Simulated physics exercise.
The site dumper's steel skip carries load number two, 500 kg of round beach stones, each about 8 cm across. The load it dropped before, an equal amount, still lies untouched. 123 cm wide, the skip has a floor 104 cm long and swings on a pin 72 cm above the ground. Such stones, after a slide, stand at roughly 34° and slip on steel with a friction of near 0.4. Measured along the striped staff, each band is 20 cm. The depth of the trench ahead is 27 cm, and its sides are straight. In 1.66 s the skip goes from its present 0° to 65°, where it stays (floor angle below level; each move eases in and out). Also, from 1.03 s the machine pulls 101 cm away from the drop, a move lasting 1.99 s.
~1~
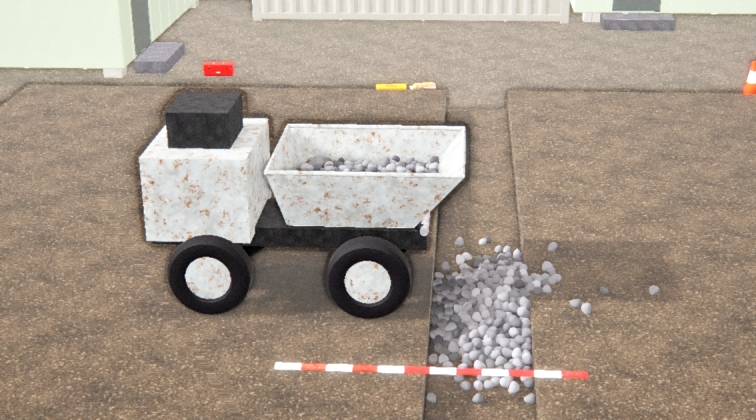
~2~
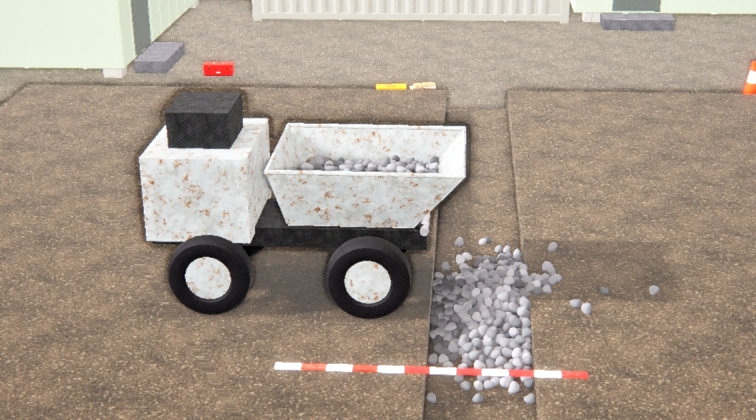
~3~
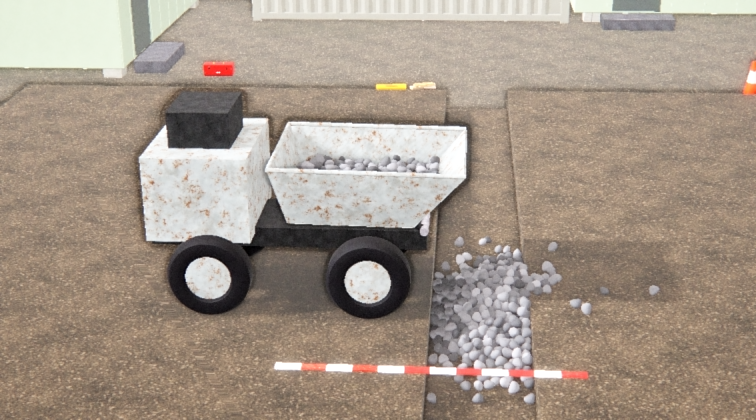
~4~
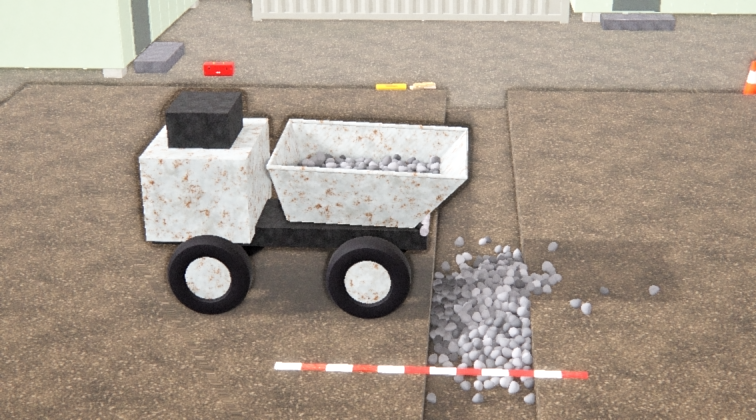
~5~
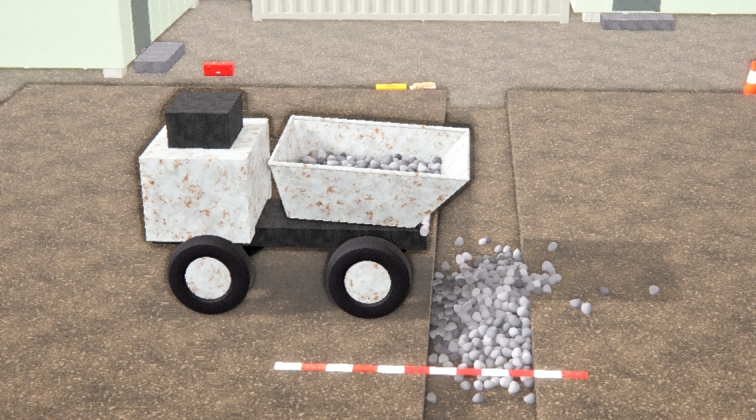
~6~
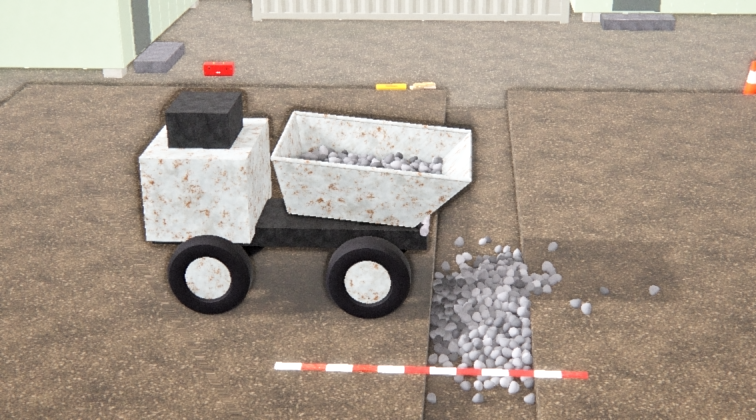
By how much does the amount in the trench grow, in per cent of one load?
About 58 per cent.
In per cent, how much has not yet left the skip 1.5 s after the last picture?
Roughly 60 per cent remains inside.
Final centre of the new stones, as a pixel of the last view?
Centre: Approx. (493, 287).
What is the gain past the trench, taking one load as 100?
Close to 30 parts in a hundred.
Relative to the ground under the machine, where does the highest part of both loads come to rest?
Roughly 20 cm higher than the ground.
Then, 0.9 s after the last picture the floor is at 55°; in per cent of one load, 100 in the skip, 97 in the trench, 3 past the trench; the foremost stones are at (579, 283).
Then, 1.5 s after the last picture the floor is at 65°; in per cent of one load, 58 in the skip, 129 in the trench, 12 past the trench; the foremost stones are at (584, 289).
Then, 3.2 s after the last picture the floor is at 65°; in per cent of one load, 0 in the skip, 12 short of the trench, 154 in the trench, 33 past the trench; the foremost stones are at (685, 278).
Then, 5.9 s after the last picture the floor is at 65°; in per cent of one load, 0 in the skip, 12 short of the trench, 155 in the trench, 33 past the trench; the foremost stones are at (685, 278). Net gain in the trench, 58.
